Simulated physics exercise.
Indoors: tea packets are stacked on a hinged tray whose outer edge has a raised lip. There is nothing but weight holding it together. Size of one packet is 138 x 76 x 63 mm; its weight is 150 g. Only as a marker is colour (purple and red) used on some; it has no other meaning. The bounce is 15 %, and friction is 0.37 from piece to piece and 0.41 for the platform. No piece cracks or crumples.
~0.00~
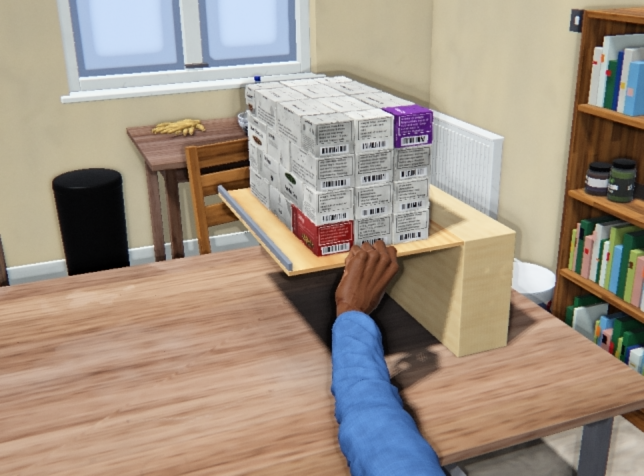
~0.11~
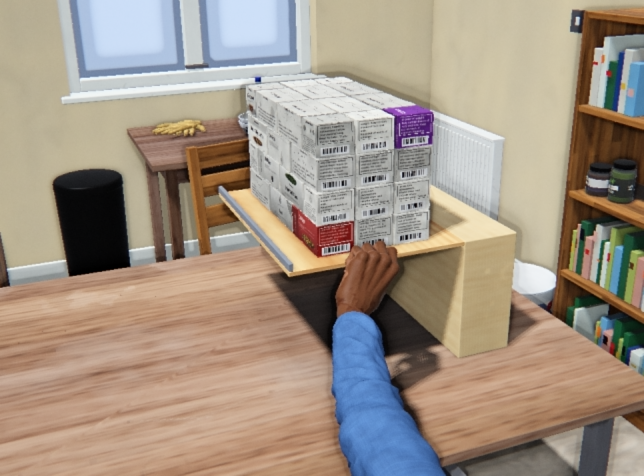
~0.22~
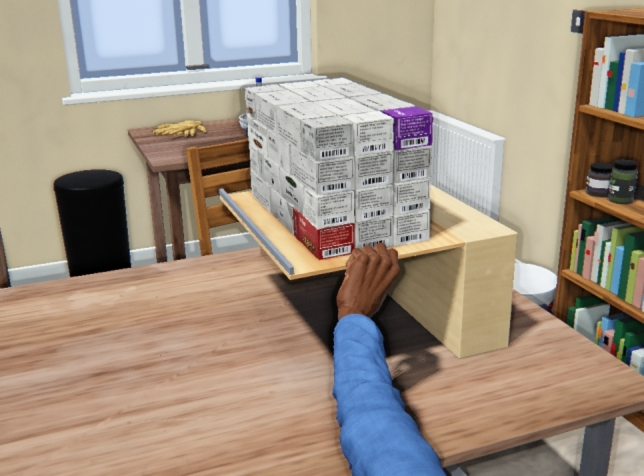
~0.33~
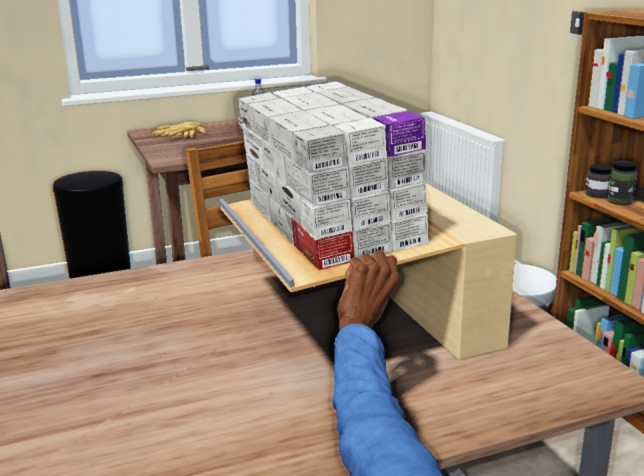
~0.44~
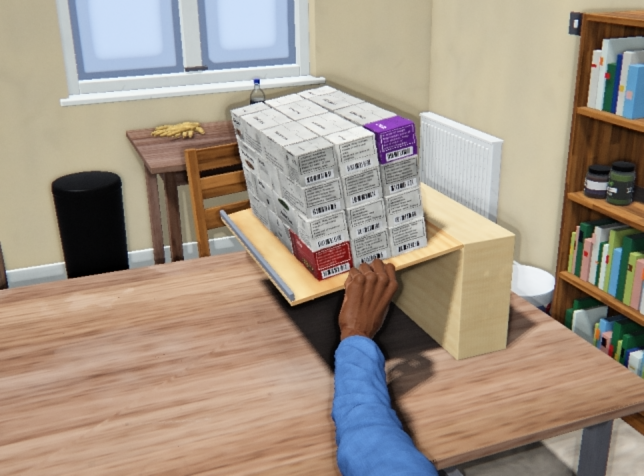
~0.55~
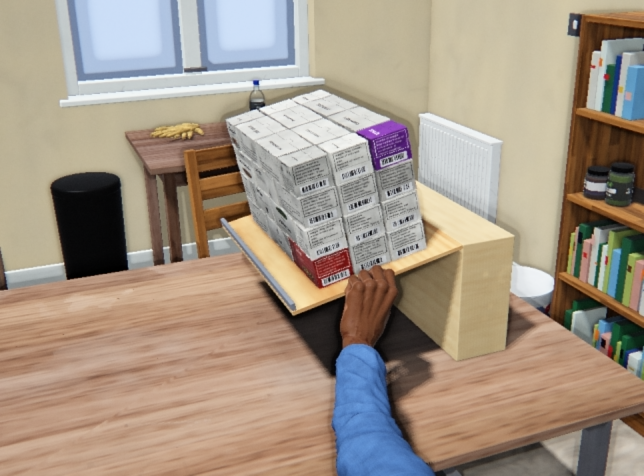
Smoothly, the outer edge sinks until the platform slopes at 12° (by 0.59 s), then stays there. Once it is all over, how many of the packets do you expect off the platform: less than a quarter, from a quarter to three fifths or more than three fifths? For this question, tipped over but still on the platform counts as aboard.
I expect less than a quarter of them.
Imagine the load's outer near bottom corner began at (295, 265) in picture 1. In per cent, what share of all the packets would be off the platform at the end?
0 %.
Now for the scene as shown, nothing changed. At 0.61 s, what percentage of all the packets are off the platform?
By that time it is 0 percent.
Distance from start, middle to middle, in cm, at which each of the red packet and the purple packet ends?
So red shifts 6 cm, while purple shifts 6 cm.
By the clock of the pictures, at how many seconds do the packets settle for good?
Roughly 1.0 s.
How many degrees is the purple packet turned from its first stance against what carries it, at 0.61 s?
Around 0° from its start.
After 0.61 s, slope 12°; none of the 42 packets off the platform.
At rest (1.3 s), slope 12°; none of the 42 packets off the platform, 2 disturbed; purple packet unmoved; red packet unmoved. That is 0 per cent. As the last picture would show them, middles, purple packet near (382, 146), red packet near (320, 257).
